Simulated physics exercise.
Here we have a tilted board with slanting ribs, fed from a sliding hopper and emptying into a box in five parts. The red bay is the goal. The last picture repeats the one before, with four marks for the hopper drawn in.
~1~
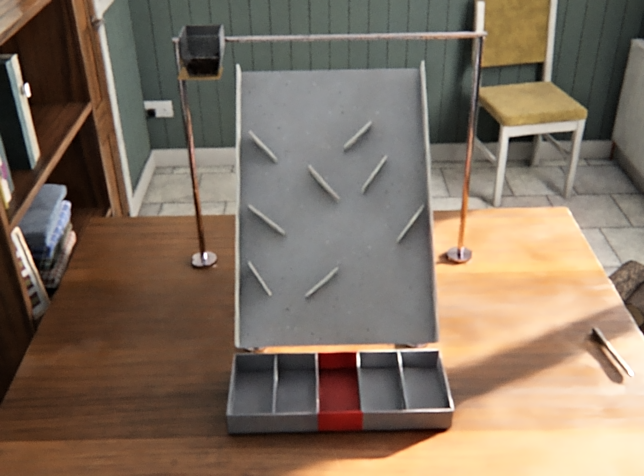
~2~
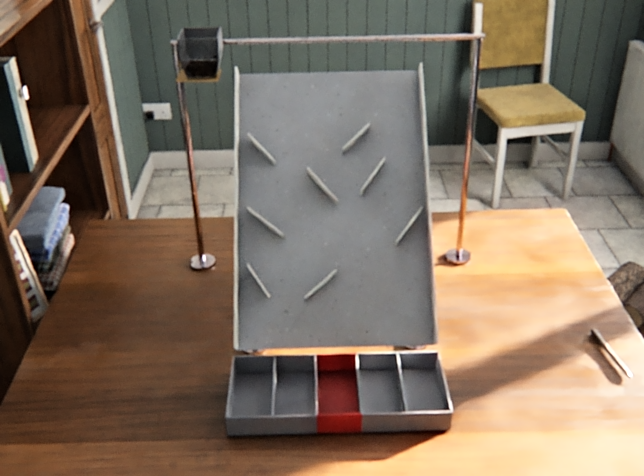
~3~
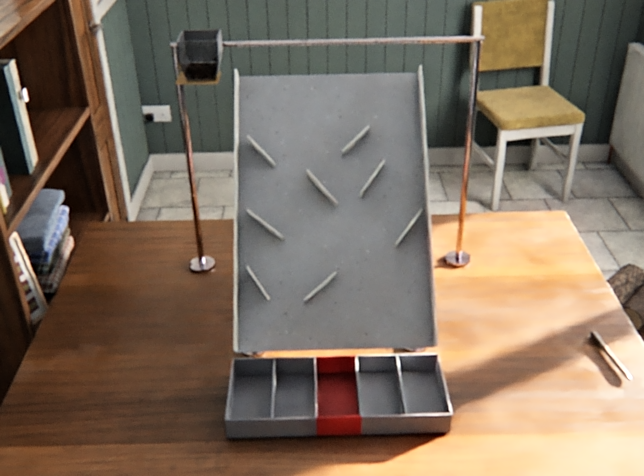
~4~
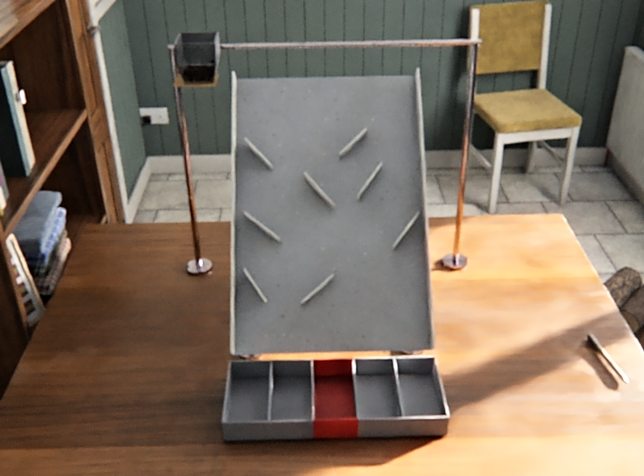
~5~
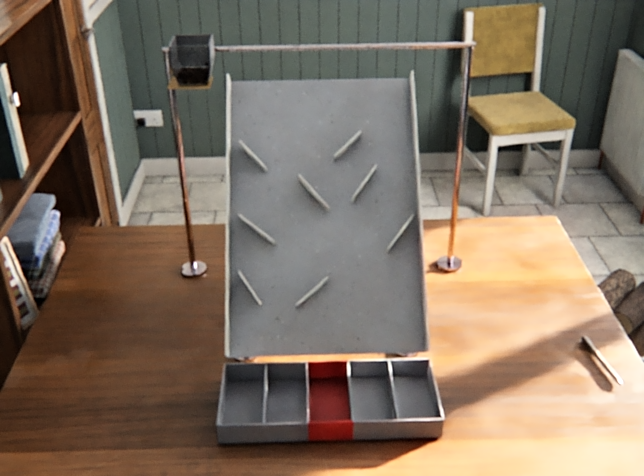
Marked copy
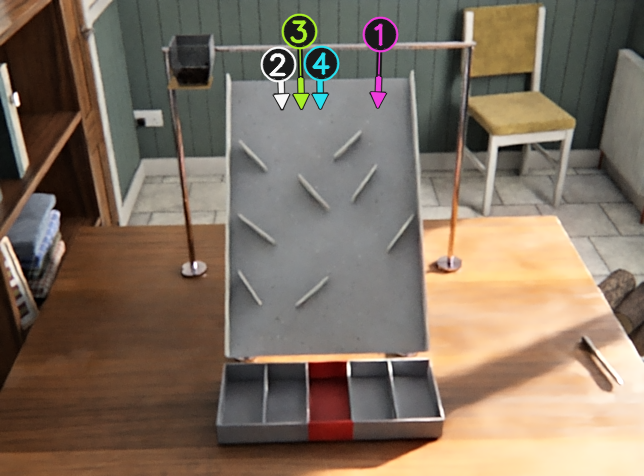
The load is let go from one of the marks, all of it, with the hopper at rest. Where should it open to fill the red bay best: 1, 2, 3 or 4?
The best mark is 1.
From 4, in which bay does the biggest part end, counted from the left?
It is the fourth one.
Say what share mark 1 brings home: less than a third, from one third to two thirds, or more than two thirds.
It is from one third to two thirds.
On the marked copy, mark 1 meets the board at (377, 102); mark 2 meets the board at (281, 103); mark 3 meets the board at (301, 103); mark 4 meets the board at (320, 103).
With 1, about a third in the red bay, about half in other bays, a small part held on the board.
With 2, none in the red bay, most in other bays, a small part held on the board.
With 3, none in the red bay, most in other bays, a small part held on the board, a stray few outside the box.
With 4, a small part in the red bay, nearly all in other bays, a stray few held on the board.
